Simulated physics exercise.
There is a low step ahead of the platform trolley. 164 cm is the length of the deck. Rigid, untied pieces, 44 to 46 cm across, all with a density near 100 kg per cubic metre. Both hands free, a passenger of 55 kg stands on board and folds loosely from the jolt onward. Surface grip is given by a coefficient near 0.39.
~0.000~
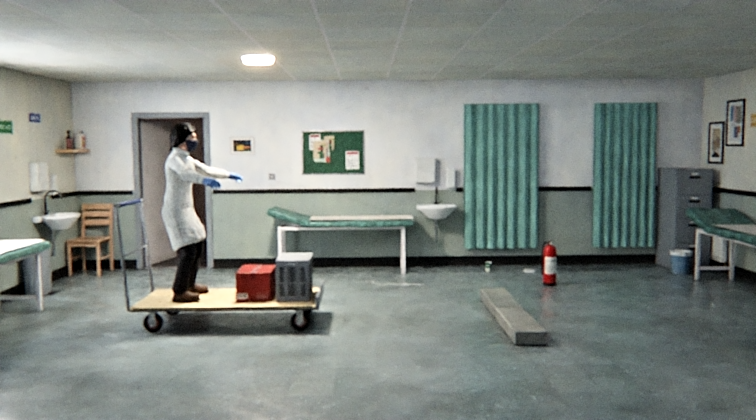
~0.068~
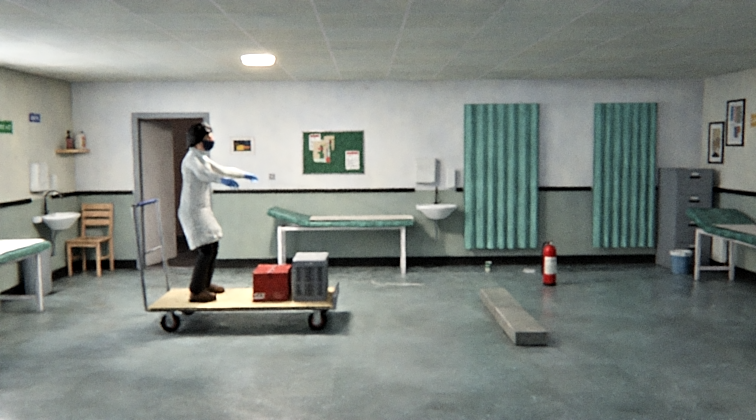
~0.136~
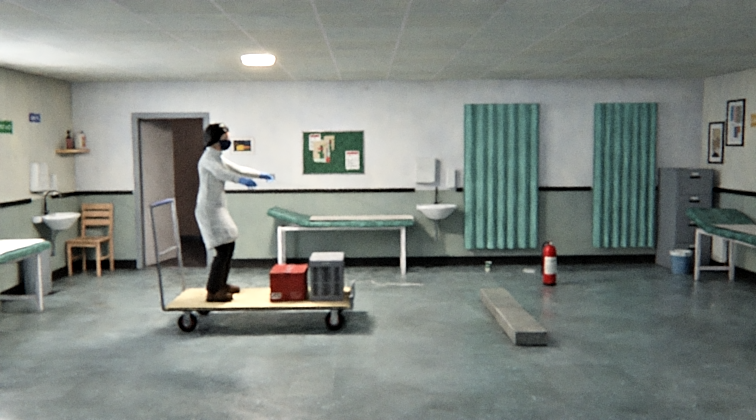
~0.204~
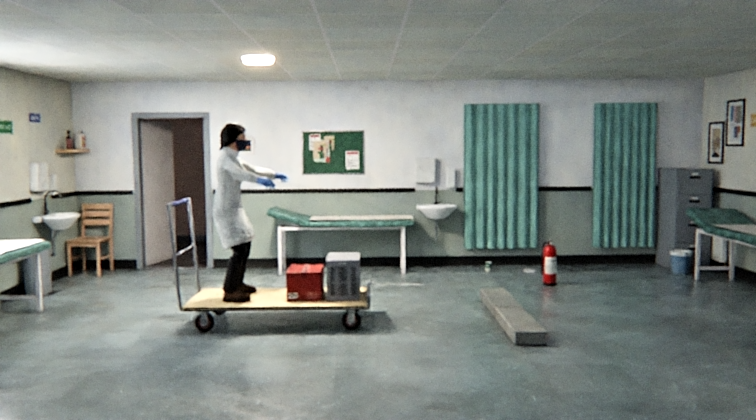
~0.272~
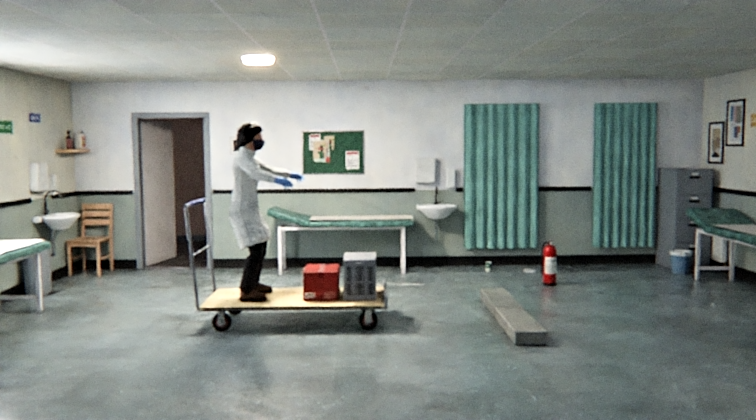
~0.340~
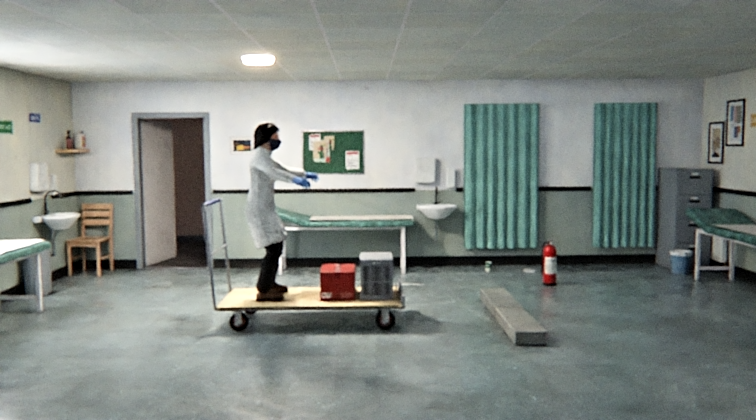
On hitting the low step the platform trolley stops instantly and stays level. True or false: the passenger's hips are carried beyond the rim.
False.
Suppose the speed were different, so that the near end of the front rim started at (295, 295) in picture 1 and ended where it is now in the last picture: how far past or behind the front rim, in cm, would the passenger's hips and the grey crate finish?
Hips 10 past, grey 20 behind.
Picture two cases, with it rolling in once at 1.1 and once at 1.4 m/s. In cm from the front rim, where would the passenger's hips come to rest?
First 100 cm behind, then 100 cm behind.
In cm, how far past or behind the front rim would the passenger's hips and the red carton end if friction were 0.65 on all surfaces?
In that case the hips end 70 cm behind the rim and the red item 50 cm behind it.
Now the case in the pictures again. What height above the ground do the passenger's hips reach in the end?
Around 60 centimetres high.
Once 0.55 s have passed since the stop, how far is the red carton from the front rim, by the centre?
Behind the rim by about 50 cm.
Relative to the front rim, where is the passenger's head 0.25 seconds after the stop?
60 cm behind it.
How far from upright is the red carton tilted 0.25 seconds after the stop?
Roughly 0 degrees.
The wheels strike at 0.77 s.
After 1.32 s the passenger's hips are 66 cm behind the rim, near (434, 256) in the last picture's view.
After 1.77 s the passenger's hips are 70 cm behind the rim, near (431, 259) in the last picture's view.
Final state at 3.3 s, nothing is past the rim; behind it, grey crate, red carton and the passenger's hips.
